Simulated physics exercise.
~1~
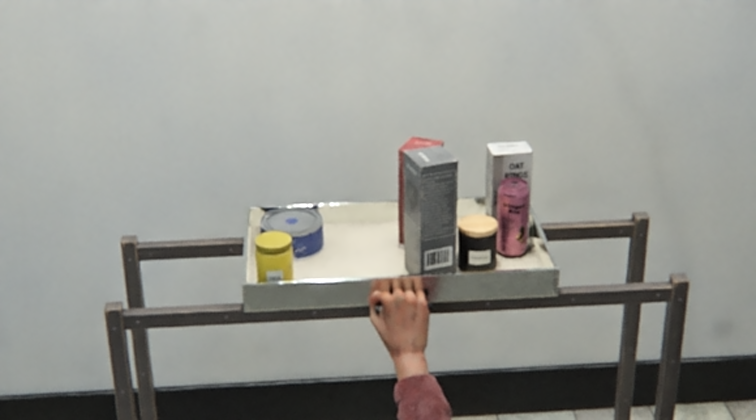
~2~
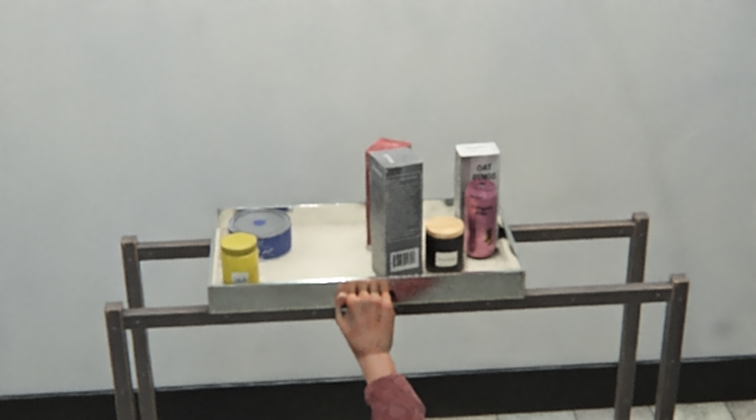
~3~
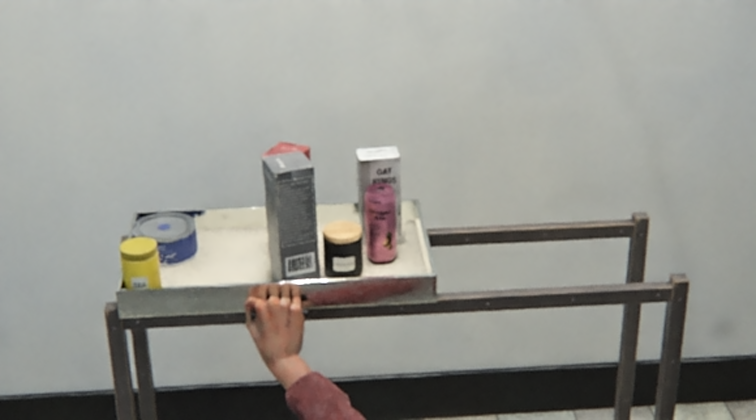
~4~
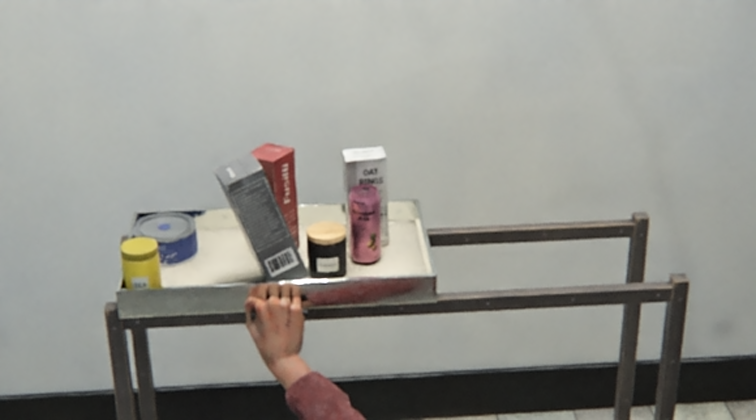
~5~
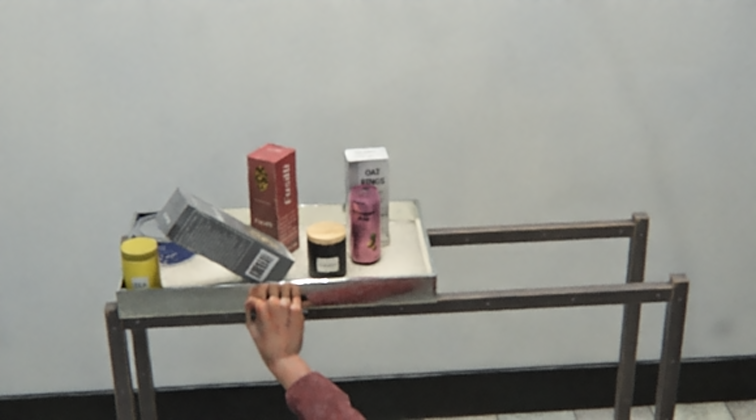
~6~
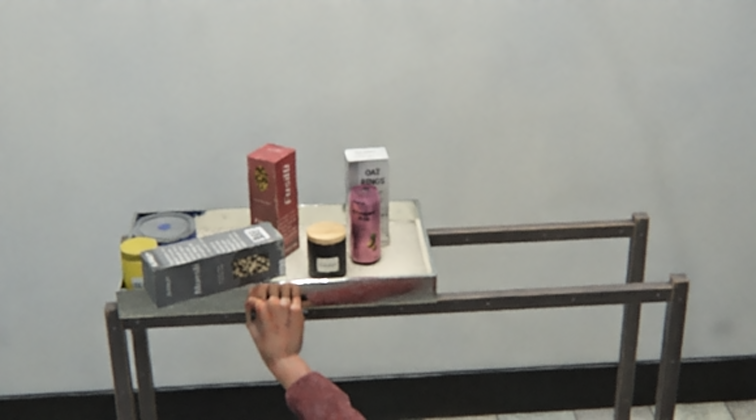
A hand slides a tray of containers left, and the tall grey carton topples onto its side.
